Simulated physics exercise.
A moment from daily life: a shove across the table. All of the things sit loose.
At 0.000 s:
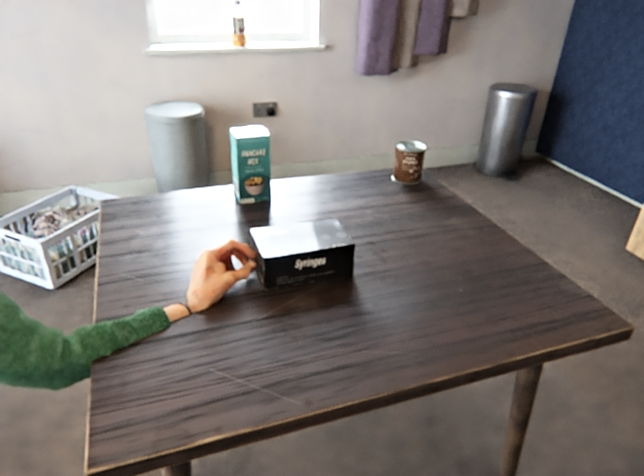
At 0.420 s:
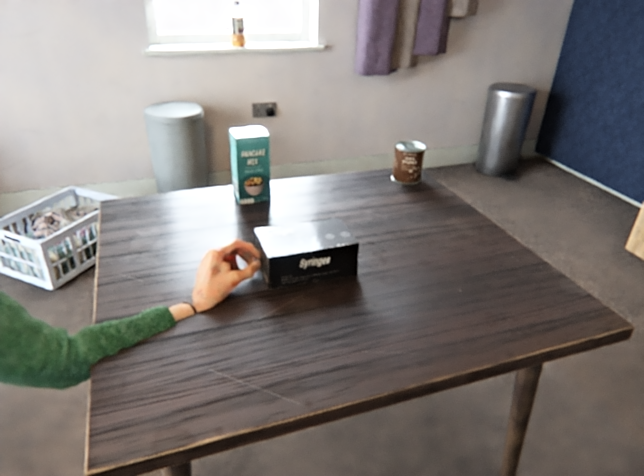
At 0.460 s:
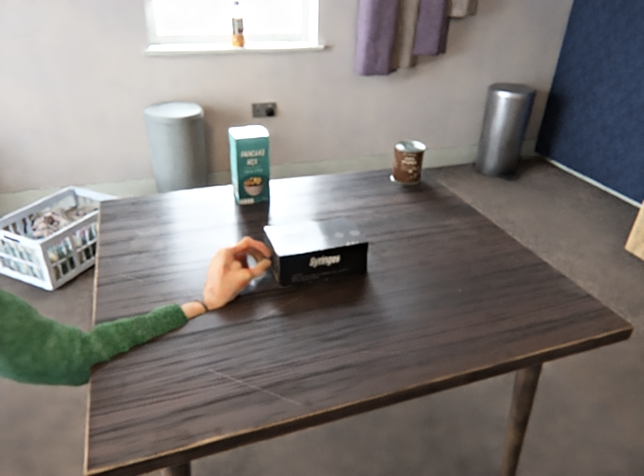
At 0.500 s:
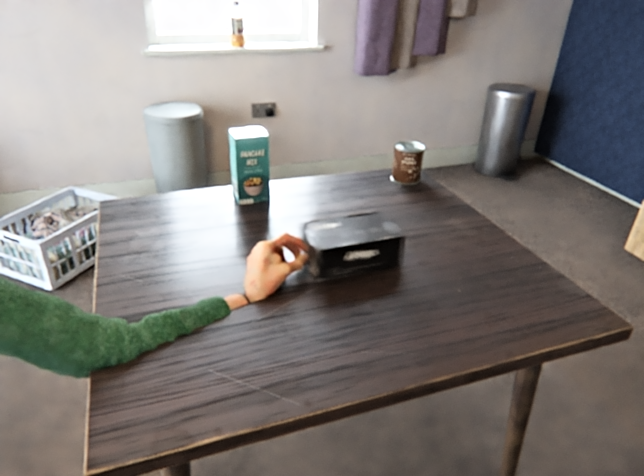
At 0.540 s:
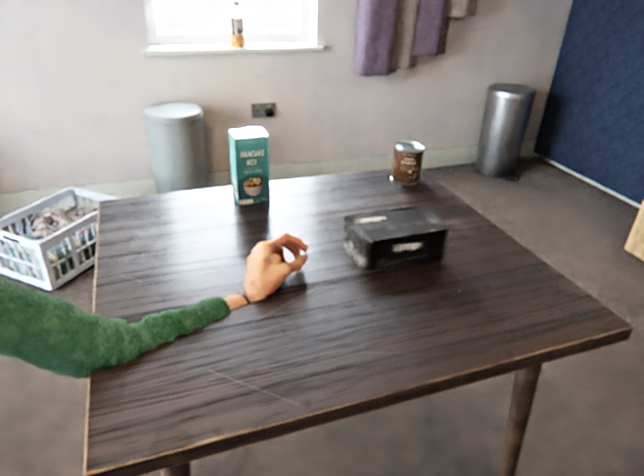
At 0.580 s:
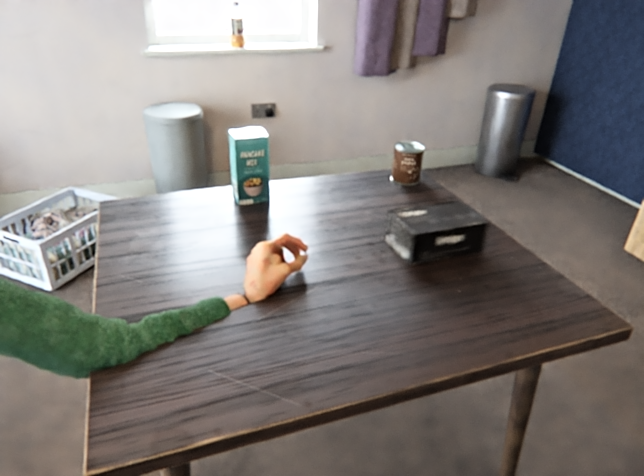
A black box sits under the fingertips of a hand in a green sleeve on a dark wooden table, creeping right as the hand pushes it. The hand shoves it farther, then stays in place while the box slides away to the right, past a teal carton and a small brown tin that remain still.
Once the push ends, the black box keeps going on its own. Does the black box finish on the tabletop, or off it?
The black box finishes off the table.
After 0.78 s, black box now off the table.
After 0.98 s, things are still on the move.
After 1.18 s, as before.
In the end (1.3 s), off the table, black box.
